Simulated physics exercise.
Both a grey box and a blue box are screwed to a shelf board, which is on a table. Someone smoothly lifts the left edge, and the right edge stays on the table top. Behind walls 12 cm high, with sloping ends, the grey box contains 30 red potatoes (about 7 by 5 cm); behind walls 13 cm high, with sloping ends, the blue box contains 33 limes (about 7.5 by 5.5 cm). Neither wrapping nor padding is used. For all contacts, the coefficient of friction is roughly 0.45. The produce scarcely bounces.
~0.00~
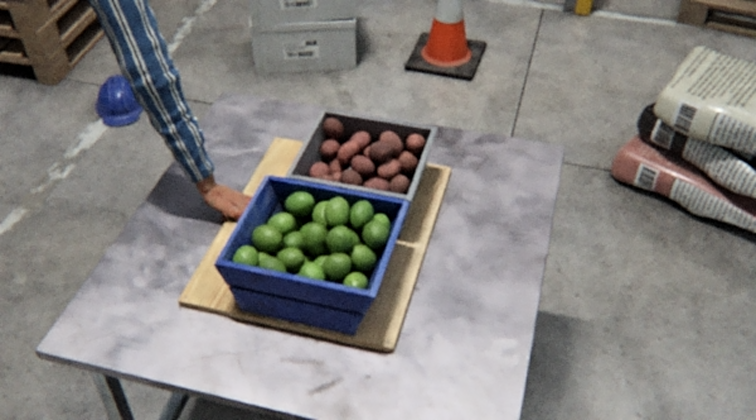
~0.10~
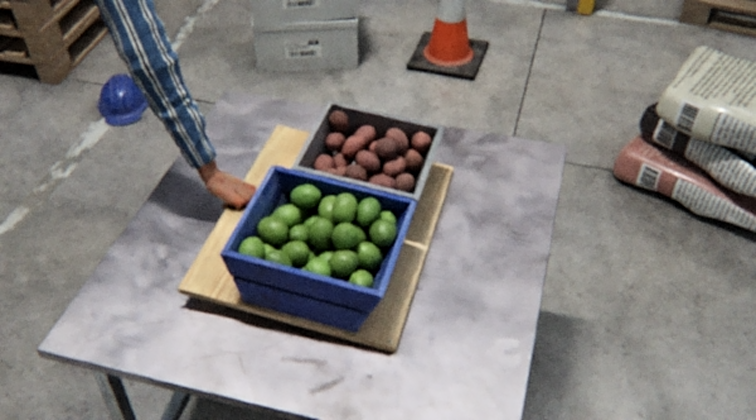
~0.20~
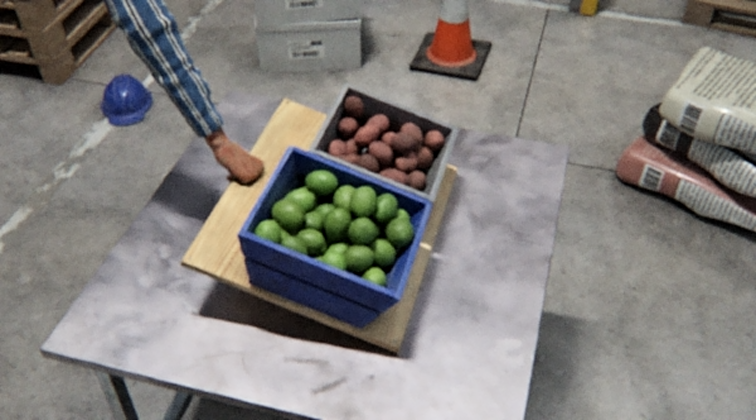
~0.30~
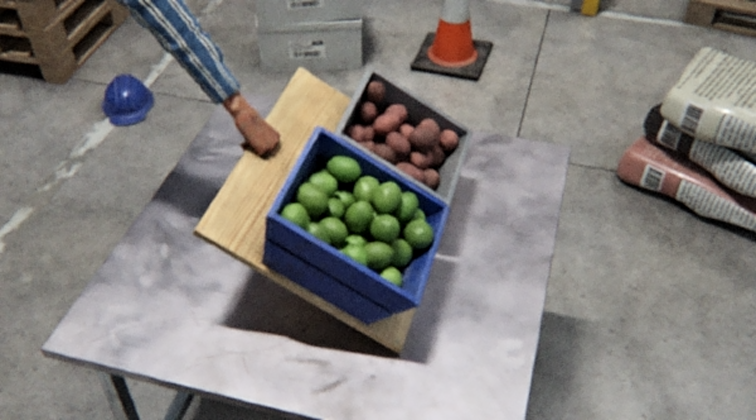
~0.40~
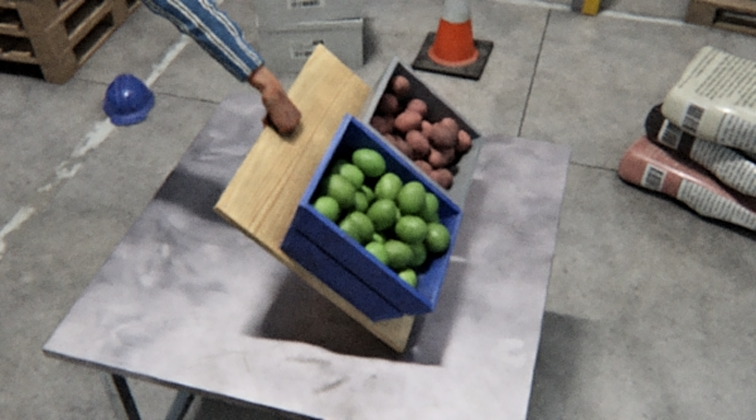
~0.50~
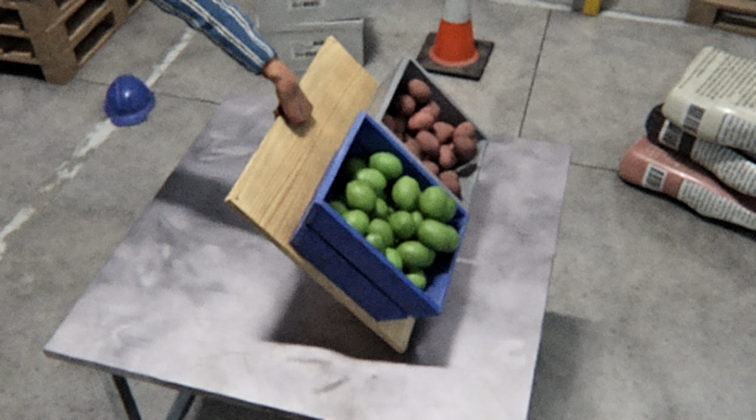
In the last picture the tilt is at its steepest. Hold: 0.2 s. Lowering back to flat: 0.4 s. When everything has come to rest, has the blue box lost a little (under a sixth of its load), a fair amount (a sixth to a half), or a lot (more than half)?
A little.
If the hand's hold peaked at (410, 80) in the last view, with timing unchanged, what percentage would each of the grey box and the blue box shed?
In that case grey box sheds 70 percent of its load and blue box sheds 100 percent.
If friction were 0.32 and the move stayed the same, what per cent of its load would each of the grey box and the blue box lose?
Then the grey box sheds 0 per cent, while the blue box sheds 10 per cent.
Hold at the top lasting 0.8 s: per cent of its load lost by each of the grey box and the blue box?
In that case you'd see grey box shed 0 percent of its load and blue box shed 10 percent.
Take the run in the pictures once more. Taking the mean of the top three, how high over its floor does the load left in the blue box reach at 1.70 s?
16 cm or thereabouts.
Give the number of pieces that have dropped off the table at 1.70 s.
It comes to near 2.
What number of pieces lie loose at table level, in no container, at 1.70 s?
Some 0 pieces.
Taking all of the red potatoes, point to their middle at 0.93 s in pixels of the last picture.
Near (393, 161).
After 0.69 s, tilt 45°; grey box 30 in, 0 out and blue box 33 in, 0 out.
After 0.93 s, tilt 17°; grey box 30 in, 0 out and blue box 31 in, 2 out.
After 1.27 s, tilt 0°; grey box 30 in, 0 out and blue box 31 in, 2 out.
Outcome (at 1.70 s), grey box 30 in, 0 out and blue box 31 in, 2 out. Asked share, 2 of 33, 6 per cent.
